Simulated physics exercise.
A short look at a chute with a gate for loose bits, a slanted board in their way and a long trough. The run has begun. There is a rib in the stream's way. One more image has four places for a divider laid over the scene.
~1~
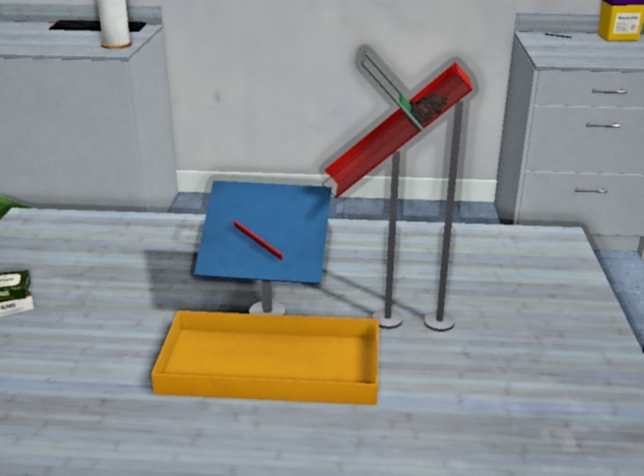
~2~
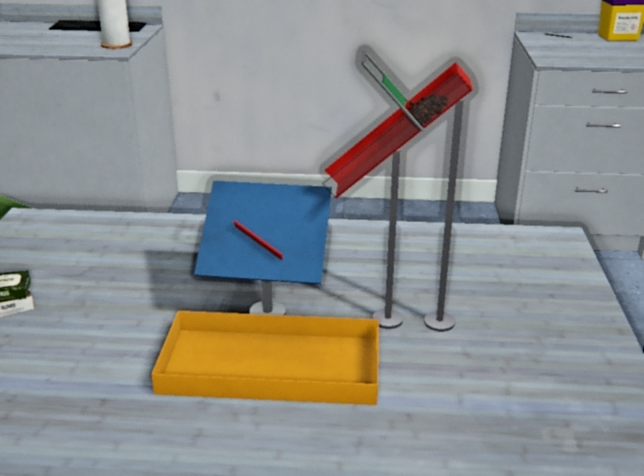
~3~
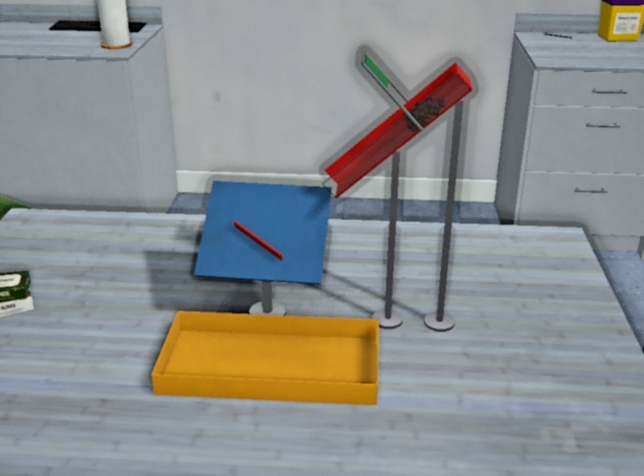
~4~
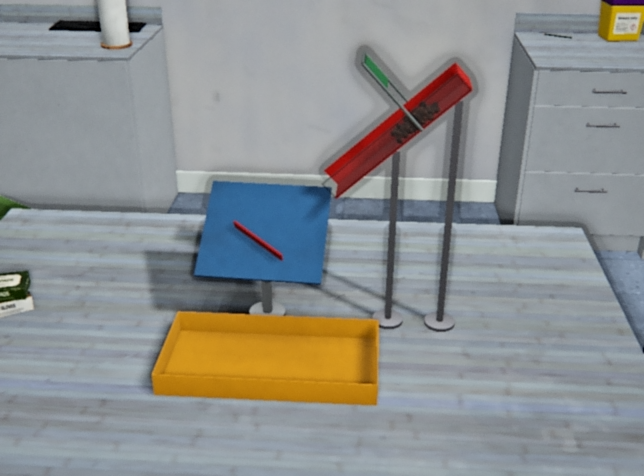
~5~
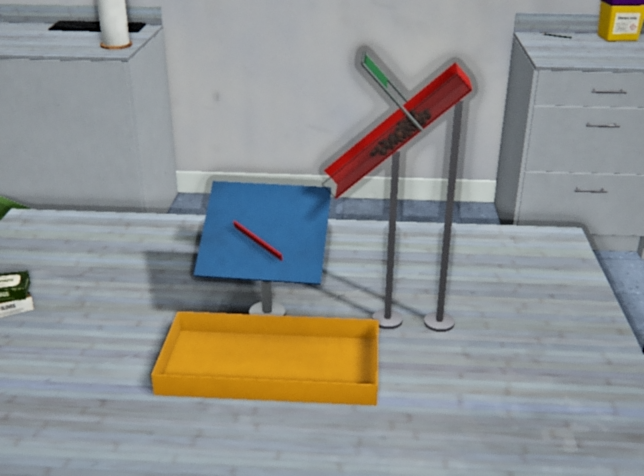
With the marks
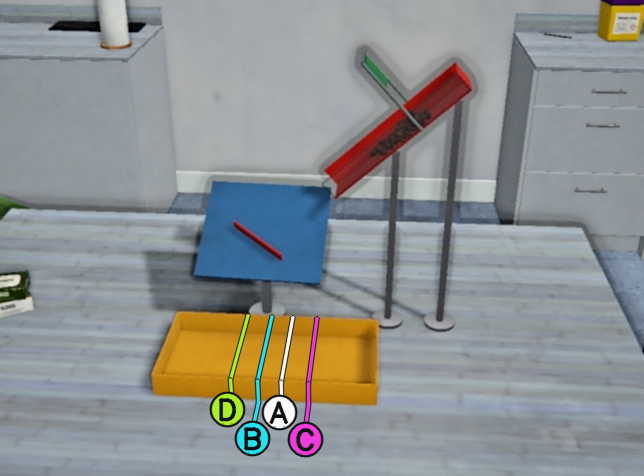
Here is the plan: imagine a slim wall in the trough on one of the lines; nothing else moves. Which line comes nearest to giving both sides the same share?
Line A does it best.
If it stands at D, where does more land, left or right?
Right.
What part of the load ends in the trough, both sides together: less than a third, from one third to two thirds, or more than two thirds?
From one third to two thirds.
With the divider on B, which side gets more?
Right.
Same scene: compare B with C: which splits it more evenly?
B it is.
On the marked copy, line A crosses the front rim at (281, 381); line B crosses the front rim at (257, 380); line C crosses the front rim at (308, 382); line D crosses the front rim at (230, 378).
With A, of what is caught, about half on the left of the divider, about half on the right.
With B, of what is caught, about a quarter on the left of the divider, most on the right.
With C, of what is caught, nearly all on the left of the divider, a stray few on the right.
With D, of what is caught, a small part on the left of the divider, nearly all on the right.
